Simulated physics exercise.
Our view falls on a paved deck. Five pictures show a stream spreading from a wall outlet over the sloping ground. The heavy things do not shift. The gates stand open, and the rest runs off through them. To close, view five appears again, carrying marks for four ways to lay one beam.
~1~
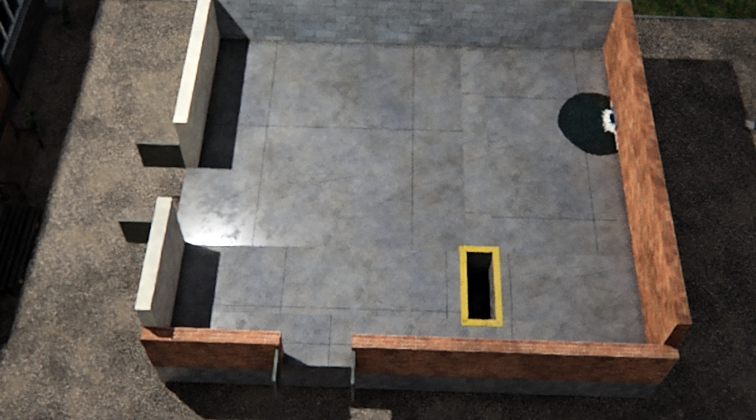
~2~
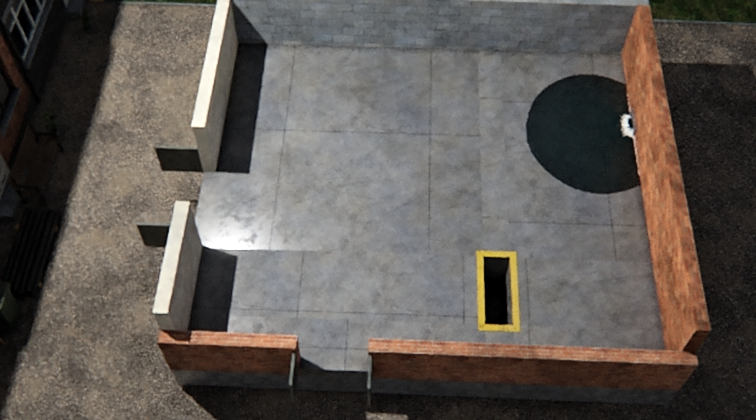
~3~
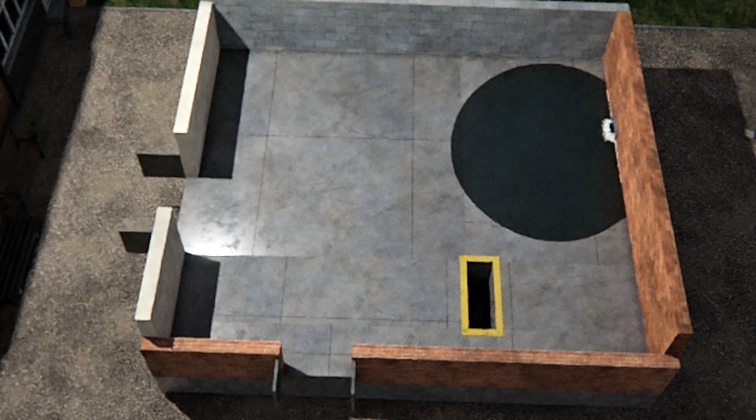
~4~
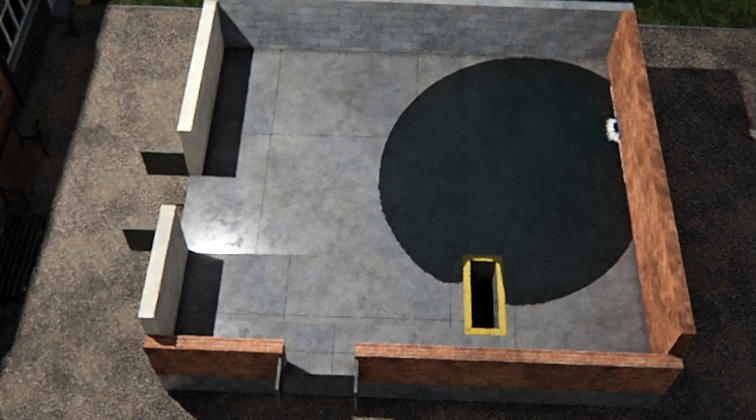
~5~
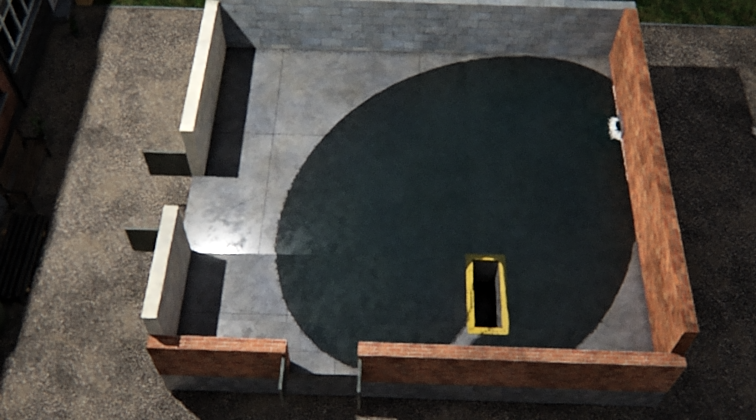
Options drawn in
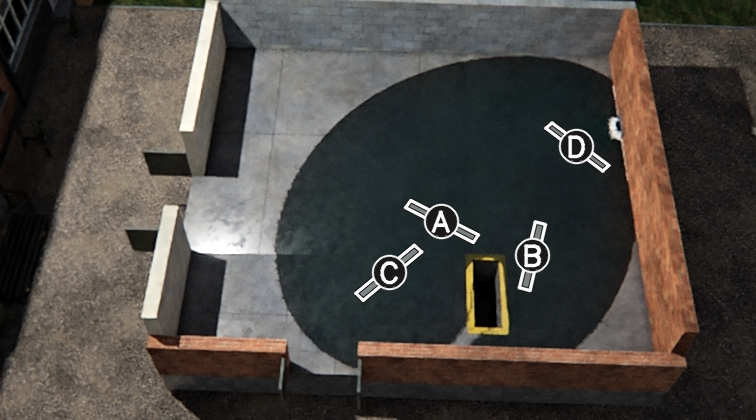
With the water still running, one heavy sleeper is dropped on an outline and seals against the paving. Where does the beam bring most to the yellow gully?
A works best here.
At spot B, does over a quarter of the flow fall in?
No.
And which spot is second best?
C.
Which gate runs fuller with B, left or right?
The right gate.
On the marked copy, A from (408, 204) to (475, 238); B from (524, 289) to (540, 223); C from (359, 296) to (418, 248); D from (548, 125) to (605, 168).
With A, about 31 % of the stream runs into the yellow gully, about 67 % out by the gates.
With B, about 15 % of the stream runs into the yellow gully, about 83 % out by the gates.
With C, about 21 % of the stream runs into the yellow gully, about 77 % out by the gates.
With D, about 13 % of the stream runs into the yellow gully, about 84 % out by the gates.
